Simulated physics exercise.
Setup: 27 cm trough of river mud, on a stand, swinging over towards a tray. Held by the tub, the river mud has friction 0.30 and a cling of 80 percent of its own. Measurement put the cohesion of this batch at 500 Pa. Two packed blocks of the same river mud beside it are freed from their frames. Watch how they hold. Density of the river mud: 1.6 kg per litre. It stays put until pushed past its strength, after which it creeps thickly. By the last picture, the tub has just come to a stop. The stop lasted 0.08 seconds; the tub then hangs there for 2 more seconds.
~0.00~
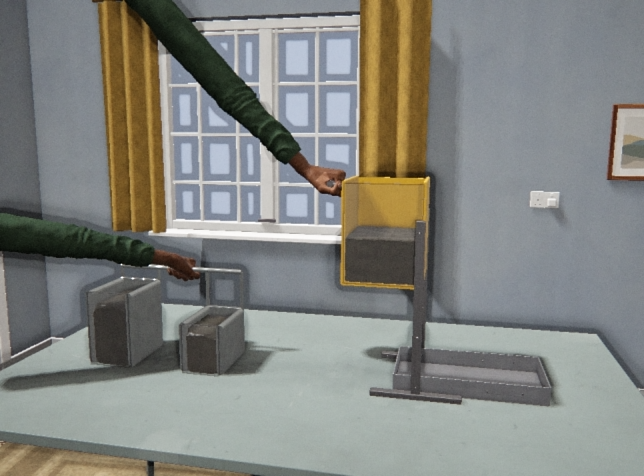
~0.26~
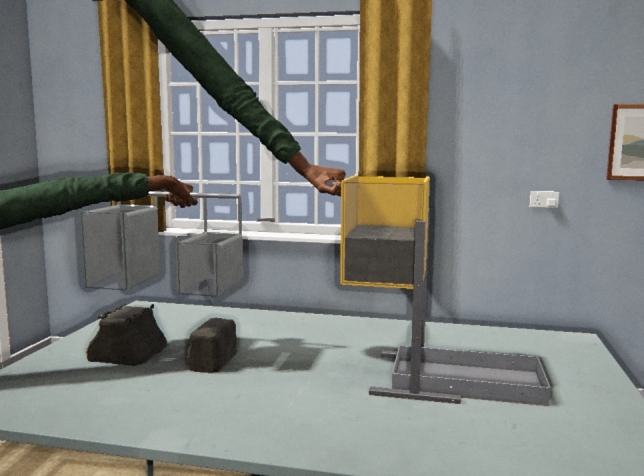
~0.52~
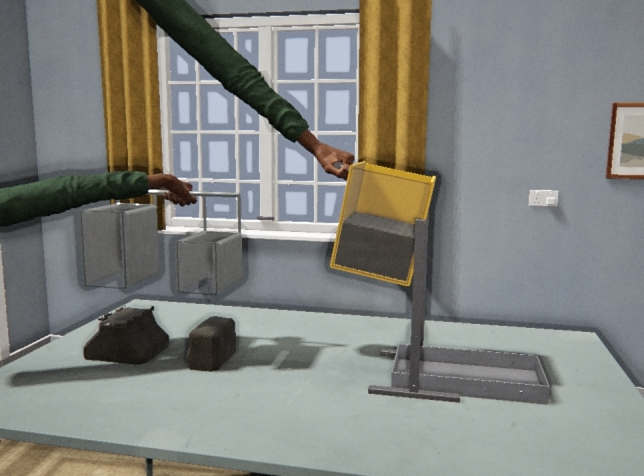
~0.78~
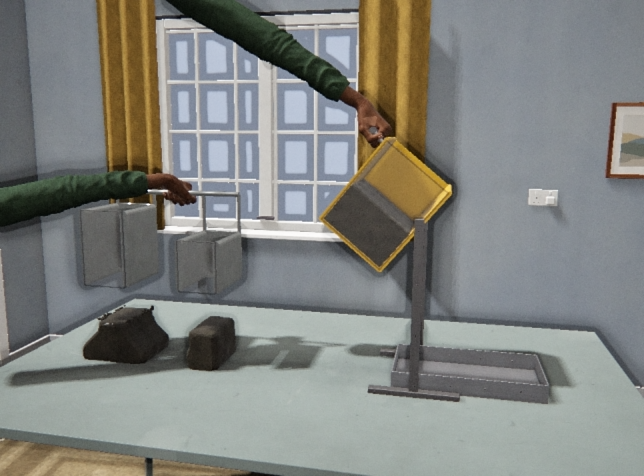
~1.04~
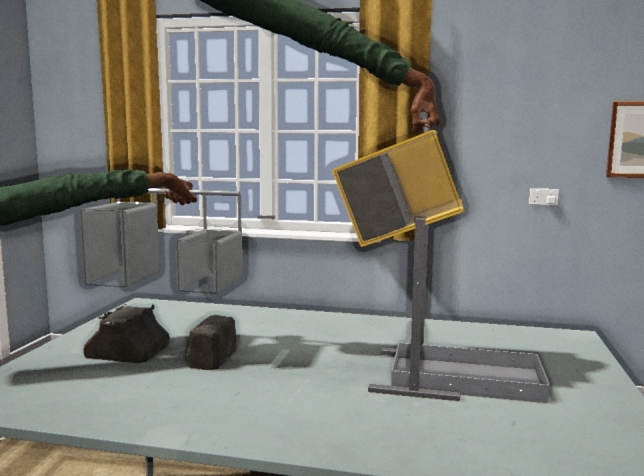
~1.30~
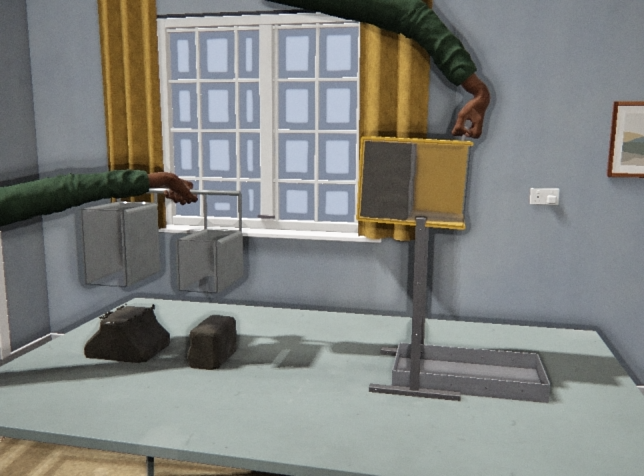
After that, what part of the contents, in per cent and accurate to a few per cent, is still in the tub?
The part still in the tub is near 100 out of 100.
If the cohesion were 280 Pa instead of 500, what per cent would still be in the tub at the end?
75 %.
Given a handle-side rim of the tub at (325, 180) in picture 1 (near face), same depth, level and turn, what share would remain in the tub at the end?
Some 75 per cent, I reckon.
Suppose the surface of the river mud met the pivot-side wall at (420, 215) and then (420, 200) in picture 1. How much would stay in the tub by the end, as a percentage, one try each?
Respectively 65 percent and 55 percent.
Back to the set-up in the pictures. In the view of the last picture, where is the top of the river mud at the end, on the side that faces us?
The highest point sits at around (397, 174).
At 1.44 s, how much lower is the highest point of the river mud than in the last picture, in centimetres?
Roughly 2 cm.
By 1.44 s, the tub is at 92 degrees and holds 100 %.
By 1.61 s, the tub is at 92 degrees and holds 100 %.
By 1.78 s, the tub is at 92 degrees and holds 100 %.
By 1.95 s, the tub is at 92 degrees and holds 100 %.
By 3.30 s, at the end, the tub is at 92 degrees and holds 100 %.
